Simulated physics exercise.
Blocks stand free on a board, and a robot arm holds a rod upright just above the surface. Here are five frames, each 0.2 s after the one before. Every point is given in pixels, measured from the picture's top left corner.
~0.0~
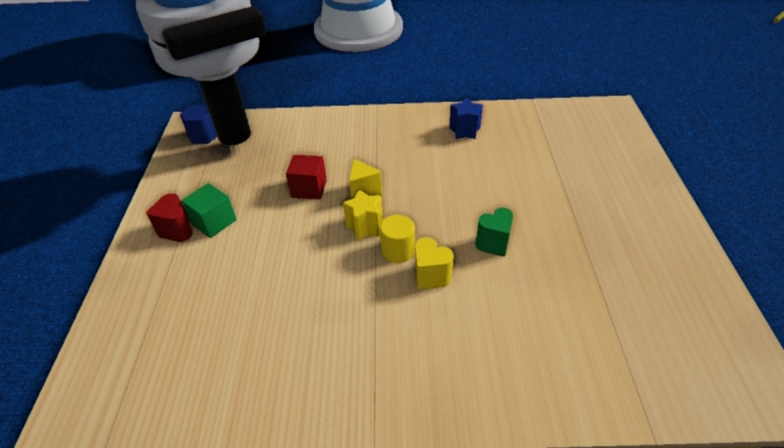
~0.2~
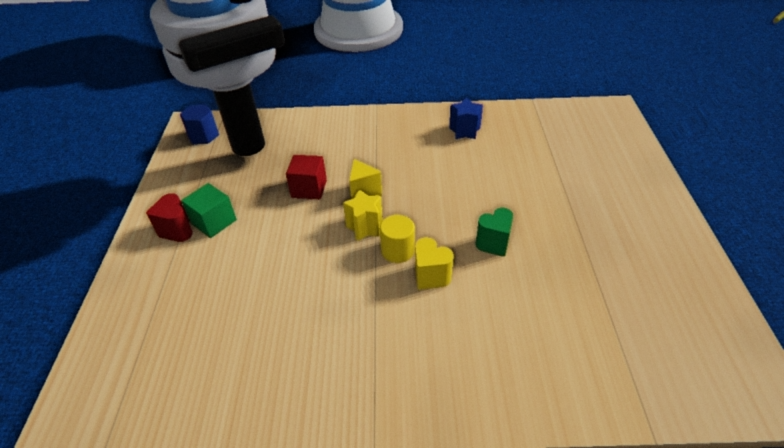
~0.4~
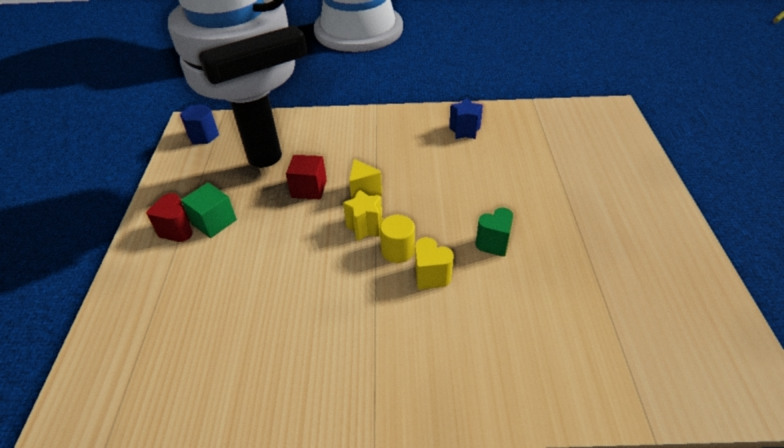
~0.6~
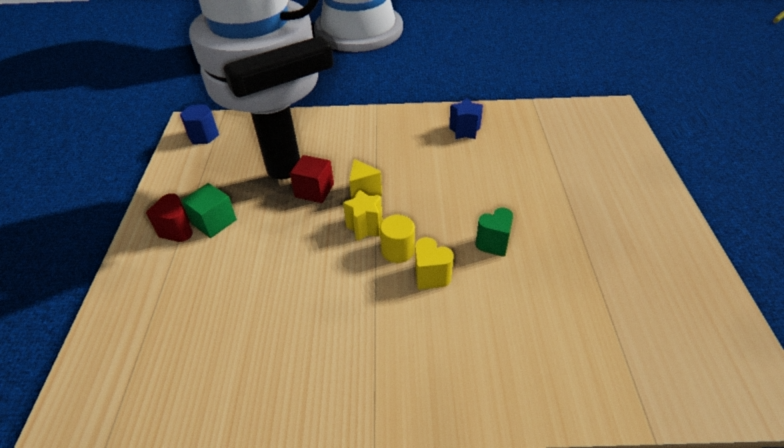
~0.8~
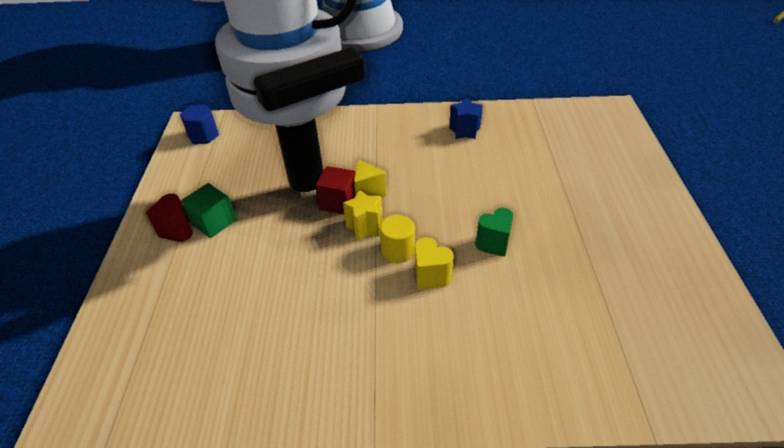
On a wooden board, a robot arm's black rod moving right and toward the viewer, pushing a red block against yellow blocks.
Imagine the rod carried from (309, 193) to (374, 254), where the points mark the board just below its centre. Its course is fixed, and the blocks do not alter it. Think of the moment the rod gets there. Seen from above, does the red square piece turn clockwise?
No, it doesn't check out.
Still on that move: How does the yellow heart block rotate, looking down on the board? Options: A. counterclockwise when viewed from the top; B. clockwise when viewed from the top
It's B.
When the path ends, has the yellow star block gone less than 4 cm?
It seems not.
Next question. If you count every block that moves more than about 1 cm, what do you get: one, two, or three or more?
The number is three or more.
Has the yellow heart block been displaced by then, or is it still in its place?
That one moves away.
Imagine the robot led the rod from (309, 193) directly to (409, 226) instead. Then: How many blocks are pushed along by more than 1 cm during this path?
Three or more blocks.
On the path given first. One third of the way, rod (327, 199); red square piece (362, 187), turned 25° anticlockwise; yellow star block (375, 208), turned 35° clockwise; yellow three-sided block (386, 172), turned 25° anticlockwise.
Two thirds of the way, rod (350, 221); red square piece (375, 185), turned 40° anticlockwise; yellow star block (383, 212), turned 40° clockwise; yellow three-sided block (395, 169), turned 25° anticlockwise; yellow round block (404, 230).
At the end, rod (373, 242); red square piece (375, 185), turned 40° anticlockwise; yellow star block (408, 225), turned 25° clockwise; yellow three-sided block (395, 169), turned 25° anticlockwise; yellow round block (438, 236); yellow heart block (453, 260), turned 60° clockwise.
